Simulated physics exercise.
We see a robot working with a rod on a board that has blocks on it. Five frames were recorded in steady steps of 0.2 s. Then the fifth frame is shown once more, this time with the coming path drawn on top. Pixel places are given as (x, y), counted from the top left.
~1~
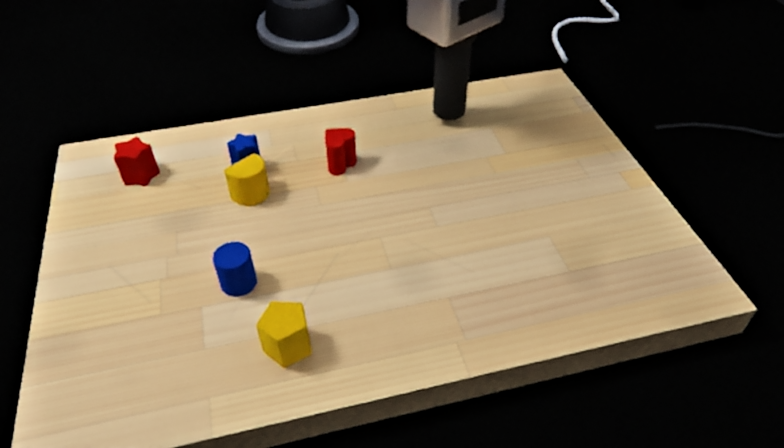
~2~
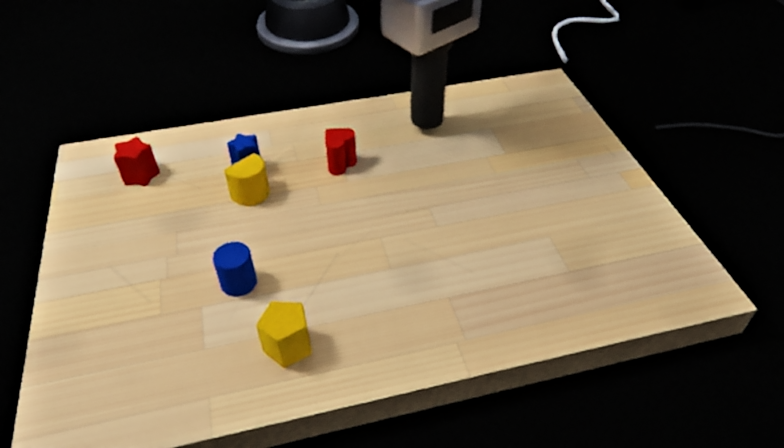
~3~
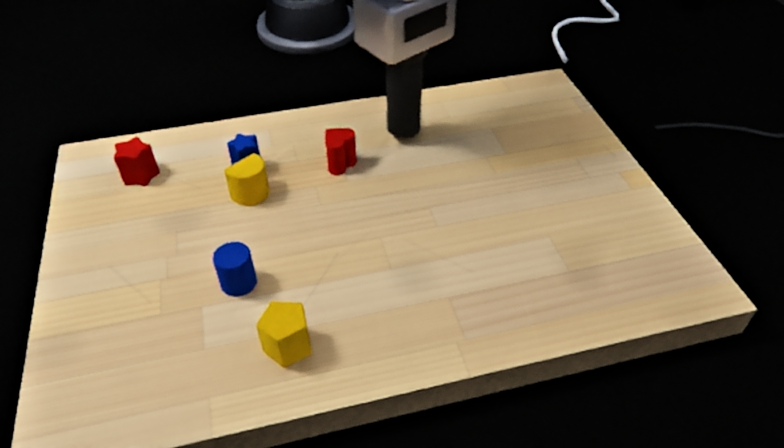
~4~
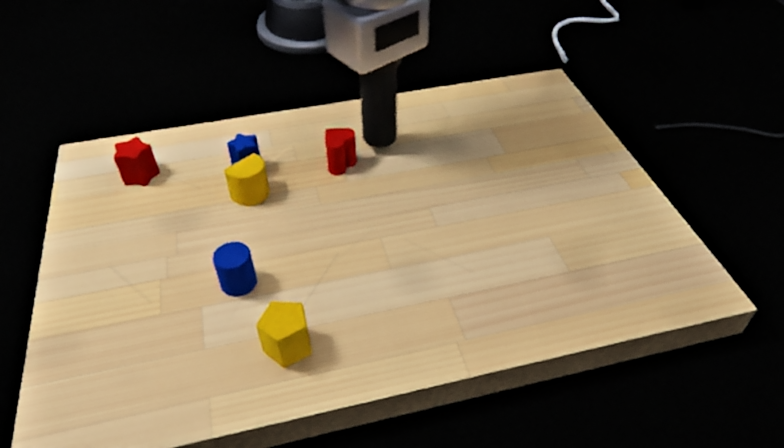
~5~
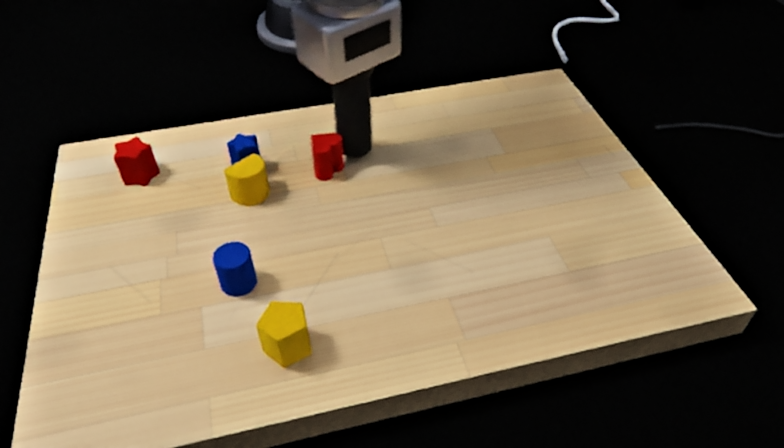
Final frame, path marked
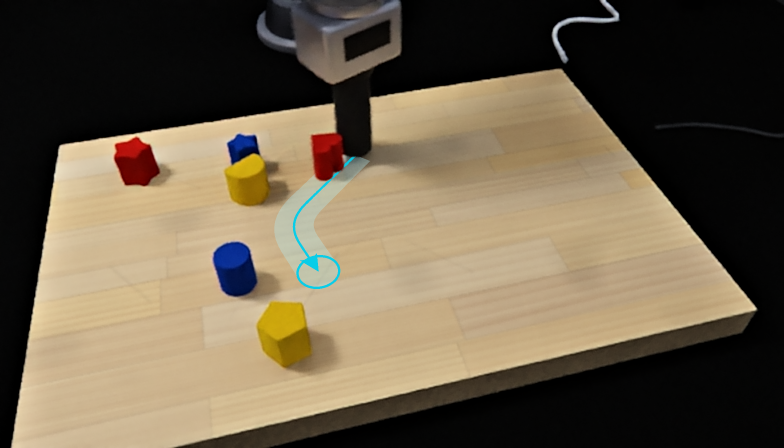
Robot arm's dark rod sliding left across a wooden board, then nudging a red heart block slightly left near other coloured blocks.
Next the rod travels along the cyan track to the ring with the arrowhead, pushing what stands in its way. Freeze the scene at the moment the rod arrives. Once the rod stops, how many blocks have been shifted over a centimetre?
The way I see it, the answer is one.
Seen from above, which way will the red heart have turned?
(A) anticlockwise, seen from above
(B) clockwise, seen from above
Option B.
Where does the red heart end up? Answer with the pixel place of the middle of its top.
Its top centre lands on (278, 162).
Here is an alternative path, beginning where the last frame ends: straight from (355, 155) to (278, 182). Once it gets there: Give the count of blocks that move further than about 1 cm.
The answer is two blocks.
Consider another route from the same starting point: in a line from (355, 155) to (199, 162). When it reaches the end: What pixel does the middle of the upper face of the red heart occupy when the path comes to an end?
The middle of the upper face of the red heart will lie at about (294, 152) in the picture.
The drawn path runs from (355, 155) through (321, 188) and (294, 228) to (318, 272).
What follows on the original path. One third of the way, rod (320, 180); red heart (285, 159), turned 95° clockwise.
Two thirds of the way, rod (293, 220); red heart (278, 162).
At the end, rod (317, 263); yellow D-shaped block not moved; red heart (278, 162), turned 125° clockwise.
